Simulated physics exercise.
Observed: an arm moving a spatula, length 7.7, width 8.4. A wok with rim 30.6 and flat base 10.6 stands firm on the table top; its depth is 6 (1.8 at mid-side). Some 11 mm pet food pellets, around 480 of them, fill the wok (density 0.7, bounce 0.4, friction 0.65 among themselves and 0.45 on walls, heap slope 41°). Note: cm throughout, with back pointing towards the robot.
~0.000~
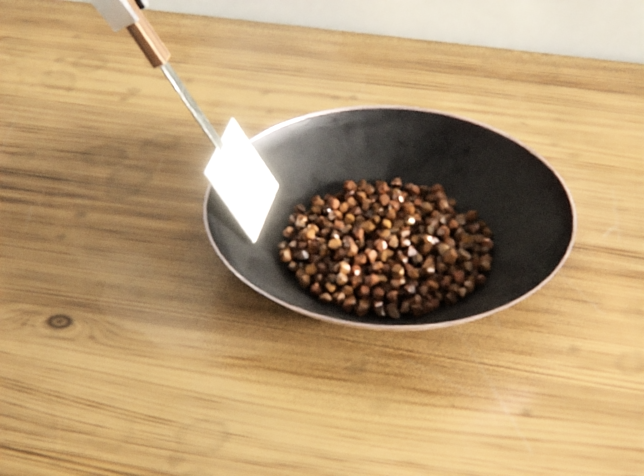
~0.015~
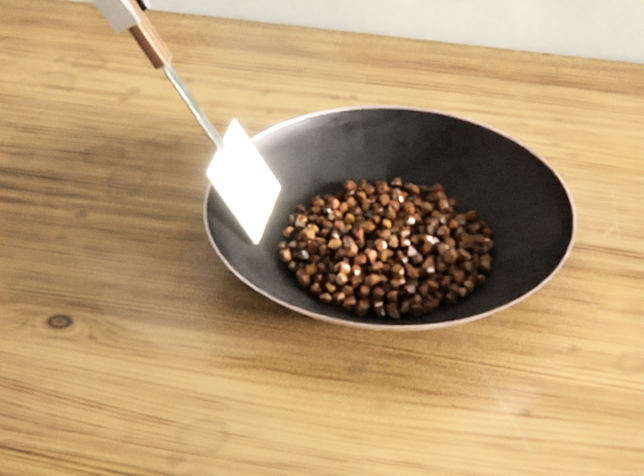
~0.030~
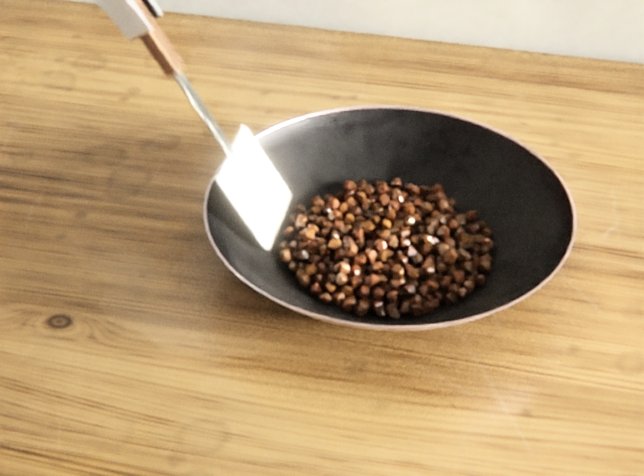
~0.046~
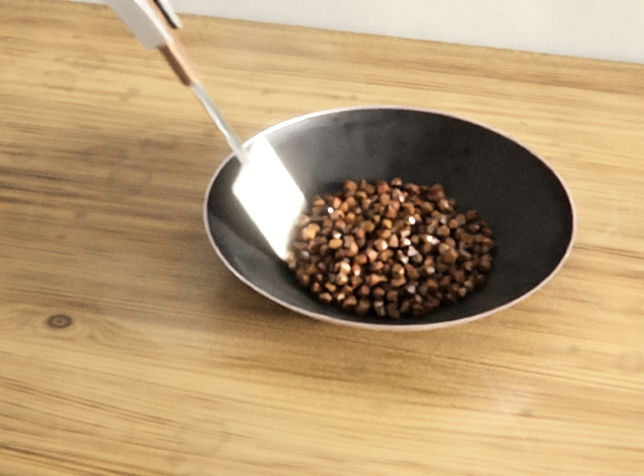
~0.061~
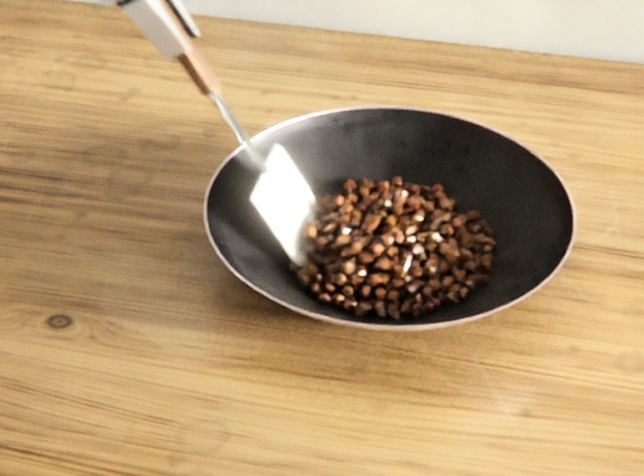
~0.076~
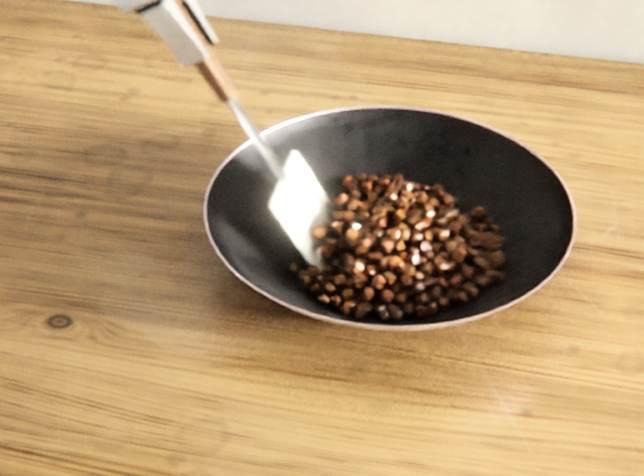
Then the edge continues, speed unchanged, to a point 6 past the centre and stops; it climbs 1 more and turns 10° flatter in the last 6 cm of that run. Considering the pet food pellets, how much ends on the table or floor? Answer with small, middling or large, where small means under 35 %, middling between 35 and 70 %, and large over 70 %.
It is small.
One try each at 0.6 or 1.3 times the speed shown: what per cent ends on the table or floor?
Close to 5 and 10 percent respectively.
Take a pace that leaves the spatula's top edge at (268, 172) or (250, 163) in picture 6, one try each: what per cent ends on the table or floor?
Roughly 5 and 0 percent.
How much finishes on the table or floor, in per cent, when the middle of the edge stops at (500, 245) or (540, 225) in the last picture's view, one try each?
40 % and 50 %.
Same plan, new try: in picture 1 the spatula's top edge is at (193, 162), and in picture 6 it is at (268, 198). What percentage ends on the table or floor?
Off the vessel, on the table or floor: Some 10 percent.
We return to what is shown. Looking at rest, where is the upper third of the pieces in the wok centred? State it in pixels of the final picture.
Centre: Roughly (515, 239).
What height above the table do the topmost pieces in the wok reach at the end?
About 7.0 centimetres.
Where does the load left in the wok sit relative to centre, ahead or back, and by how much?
The kept load is shifted forward by about 6.5 cm.
After 0.11 s, sloping 59°, highest piece 8 above the table; 477 in the wok.
After 0.15 s, sloping 55°, highest piece 11 above the table; 476 in the wok, 1 on the blade or in flight.
After 0.37 s, sloping 49°, highest piece 7 above the table; 429 in the wok, 45 on the table or floor, 3 on the blade or in flight.
After 1.42 s, sloping 49°, highest piece 7 above the table; 426 in the wok, 51 on the table or floor.
In the end, 426 in the wok, 51 on the table or floor. That is 11 % on the table or floor.
